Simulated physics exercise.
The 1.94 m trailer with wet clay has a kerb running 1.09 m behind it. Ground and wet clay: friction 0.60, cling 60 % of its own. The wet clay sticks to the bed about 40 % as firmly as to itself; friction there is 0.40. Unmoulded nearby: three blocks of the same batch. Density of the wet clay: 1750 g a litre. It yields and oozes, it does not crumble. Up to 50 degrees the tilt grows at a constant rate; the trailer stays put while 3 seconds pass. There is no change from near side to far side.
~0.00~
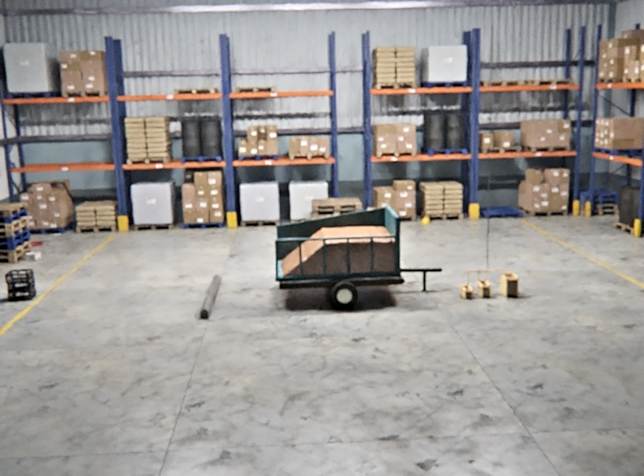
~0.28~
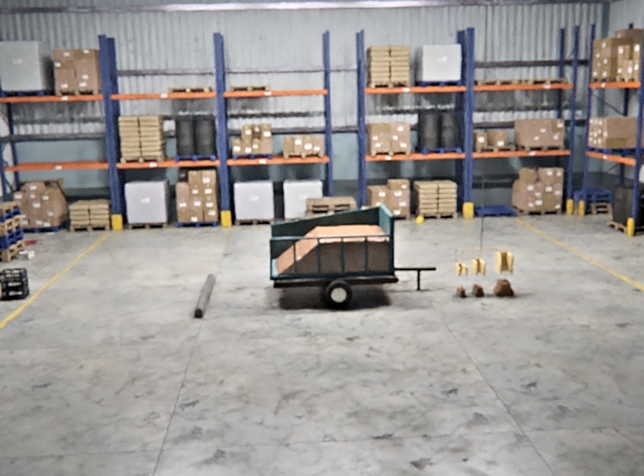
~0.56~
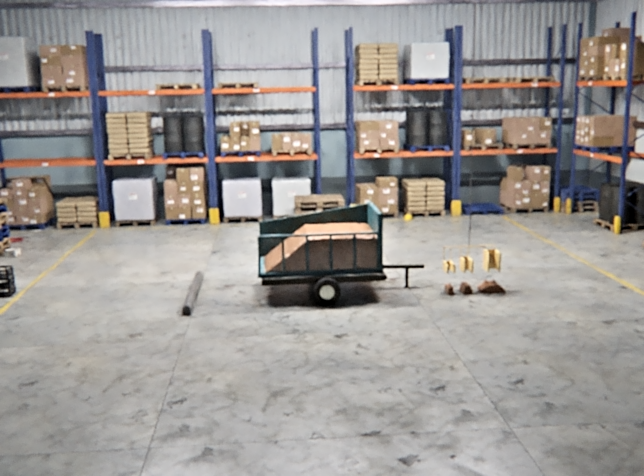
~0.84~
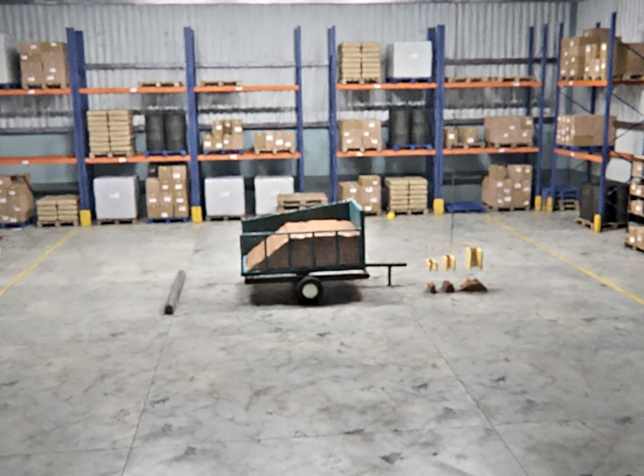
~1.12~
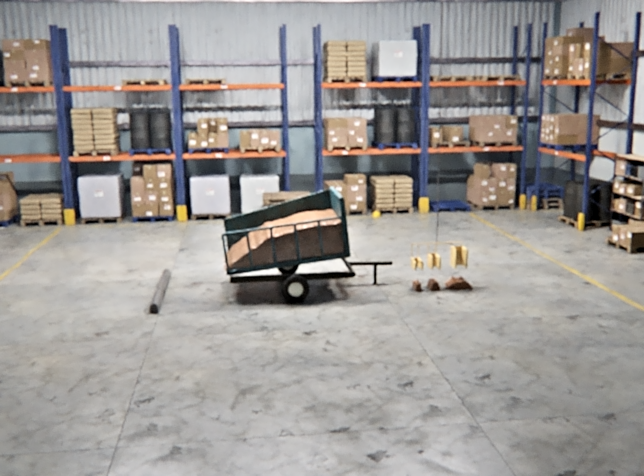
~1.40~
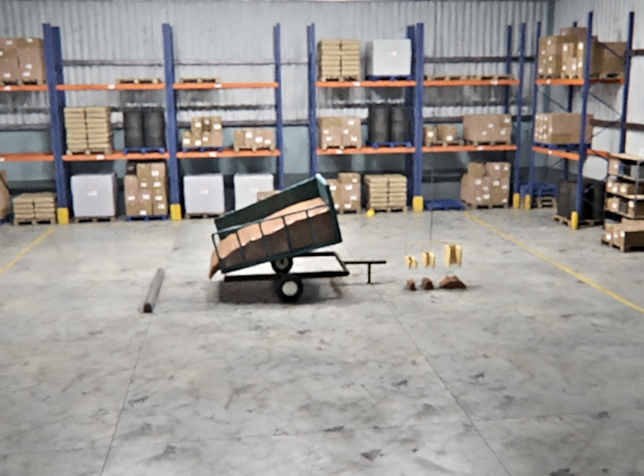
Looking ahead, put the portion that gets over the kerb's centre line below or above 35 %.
Beyond 35 %.
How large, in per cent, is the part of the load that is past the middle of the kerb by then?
Close to 40 in a hundred.
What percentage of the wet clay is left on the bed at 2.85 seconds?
Estimate: Near 14 in a hundred.
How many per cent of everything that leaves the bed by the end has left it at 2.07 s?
Around 40 out of 100.
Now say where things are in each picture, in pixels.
Top of the high end at (395, 219), tilt 0 degrees; foremost bit of the wet clay at (286, 276); block heights 13 cm, 19 cm, 30 cm (left to right), in the first picture.
Top of the high end at (390, 218), tilt 0 degrees; foremost bit of the wet clay at (280, 275); block heights 13 cm, 16 cm, 21 cm (left to right), in the second picture.
Top of the high end at (378, 215), tilt 0 degrees; foremost bit of the wet clay at (269, 272); block heights 13 cm, 15 cm, 16 cm (left to right), in the third picture.
Top of the high end at (360, 212), tilt 1 degrees; foremost bit of the wet clay at (250, 271); block heights 12 cm, 15 cm, 16 cm (left to right), in the fourth picture.
Top of the high end at (339, 200), tilt 6 degrees; foremost bit of the wet clay at (228, 269); block heights 12 cm, 15 cm, 16 cm (left to right), in the fifth picture.
Top of the high end at (325, 187), tilt 13 degrees; foremost bit of the wet clay at (210, 277); block heights 12 cm, 15 cm, 16 cm (left to right), in the sixth picture.
After 2.07 s, the tilt is 29 degrees, 64 % is on the bed and 0 % past the kerb's middle.
After 2.85 s, the tilt is 47 degrees, 14 % is on the bed and 24 % past the kerb's middle.
After 3.64 s, the tilt is 50 degrees, none is on the bed and 41 % past the kerb's middle.
After 4.43 s, the tilt is 50 degrees, none is on the bed and 42 % past the kerb's middle.
After 6.13 s, the tilt is 50 degrees, none is on the bed and 42 % past the kerb's middle.
